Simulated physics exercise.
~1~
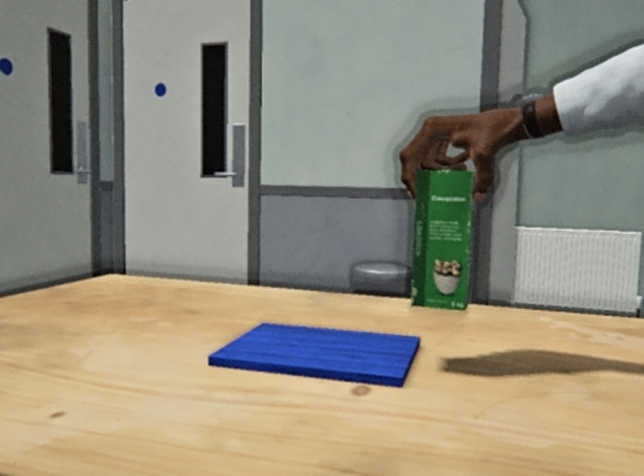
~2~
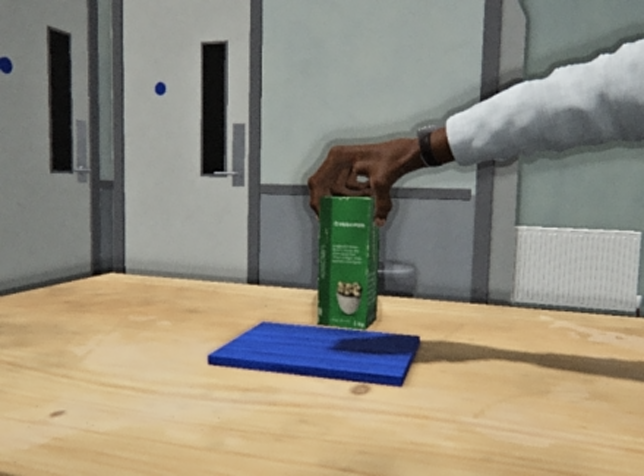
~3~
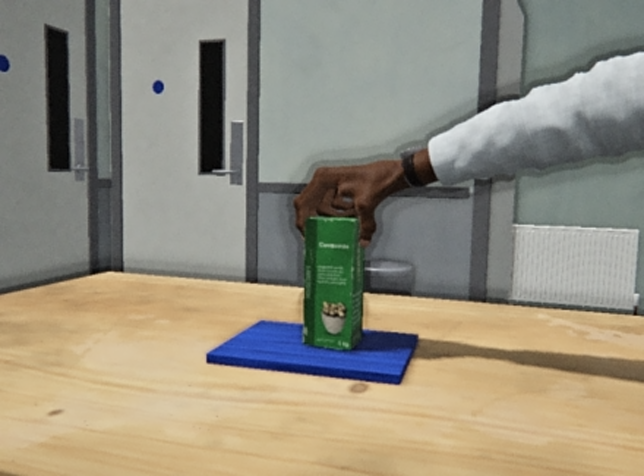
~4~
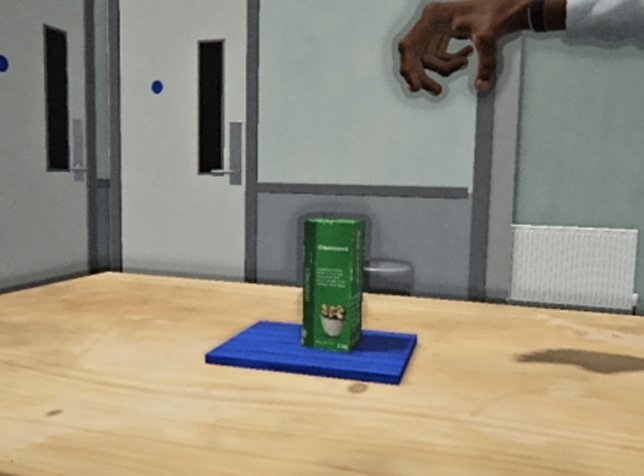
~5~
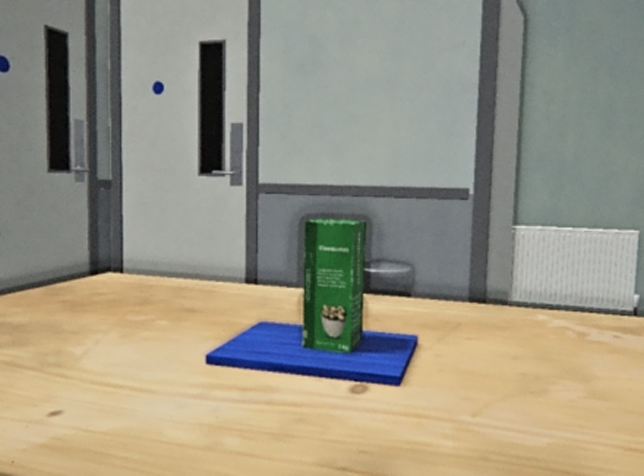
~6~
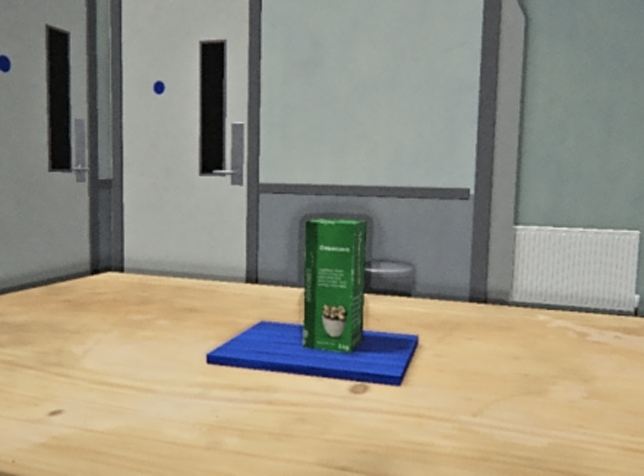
A dark-skinned hand in a pale sleeve holds a green carton upright by its top, to the right of a flat blue board on a light wooden table. The slightly swaying view faces the table from the front, with grey doors on the left and a white radiator on the right behind it. The hand carries the carton left, then lowers it onto the blue board. It lets go and draws back up to the right, leaving the view. The carton stays standing upright on the board, and both remain still to the end.
